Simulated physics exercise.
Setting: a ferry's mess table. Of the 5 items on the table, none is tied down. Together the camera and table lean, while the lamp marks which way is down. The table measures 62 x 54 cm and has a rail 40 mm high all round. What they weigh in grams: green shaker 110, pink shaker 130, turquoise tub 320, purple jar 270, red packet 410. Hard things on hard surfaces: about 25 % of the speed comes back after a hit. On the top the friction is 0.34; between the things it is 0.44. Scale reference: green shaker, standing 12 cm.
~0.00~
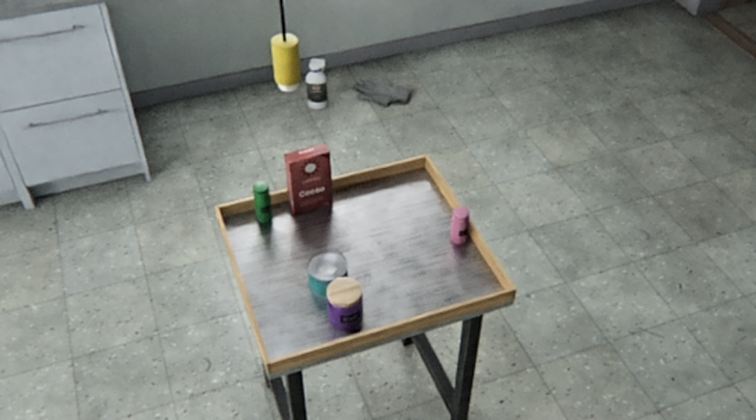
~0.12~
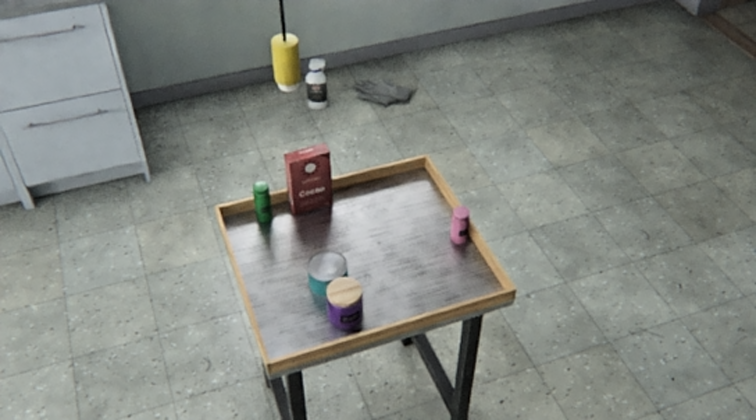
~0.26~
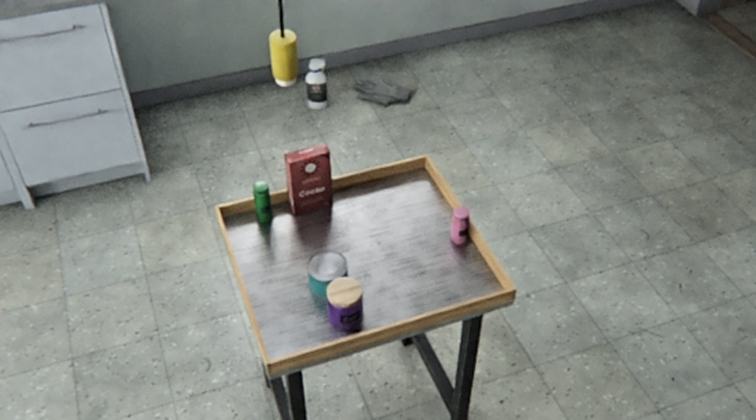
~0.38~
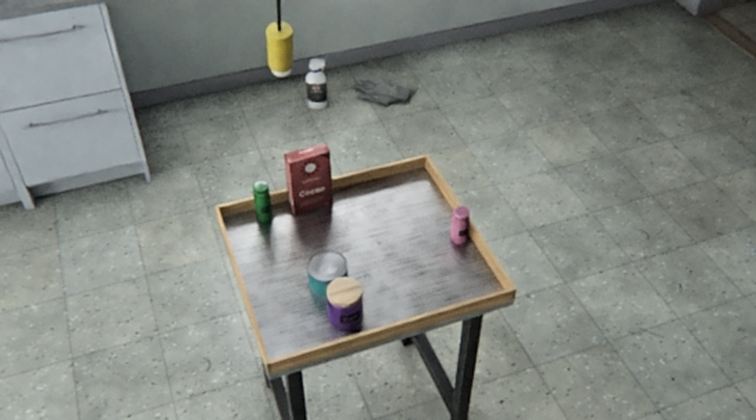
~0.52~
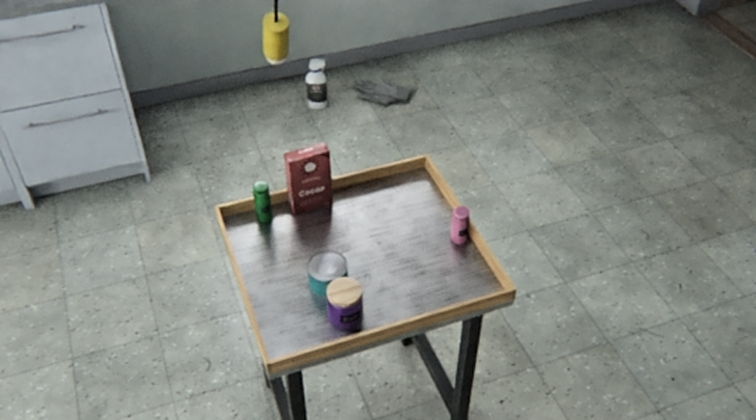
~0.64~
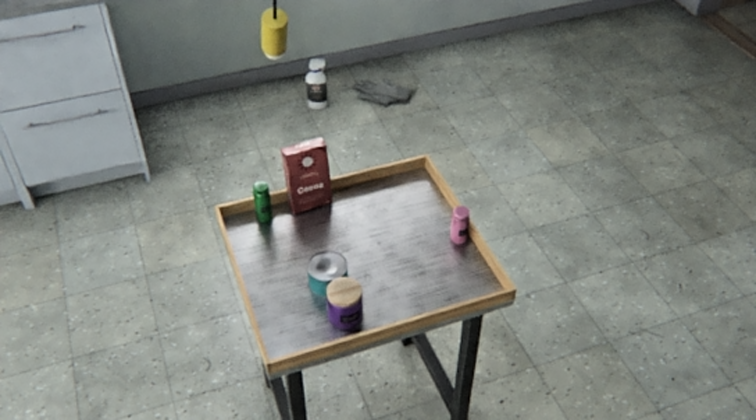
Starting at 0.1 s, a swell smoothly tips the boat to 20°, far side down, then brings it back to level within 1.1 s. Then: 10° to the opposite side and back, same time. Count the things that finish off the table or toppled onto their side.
The count is one.
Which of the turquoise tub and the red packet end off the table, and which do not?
Well, the turquoise tub is still in bounds, and the red packet is out of bounds.
After 0.94 s, boat heeled 9°, far side down; red packet now off the table.
After 1.24 s, boat level.
After 1.54 s, boat heeled 7°, near side down.
In the end (2.8 s), off the table, red packet; the other 4 under 5 cm from the start. At the end, from the last picture's camera, green shaker near (262, 201), pink shaker near (459, 224).
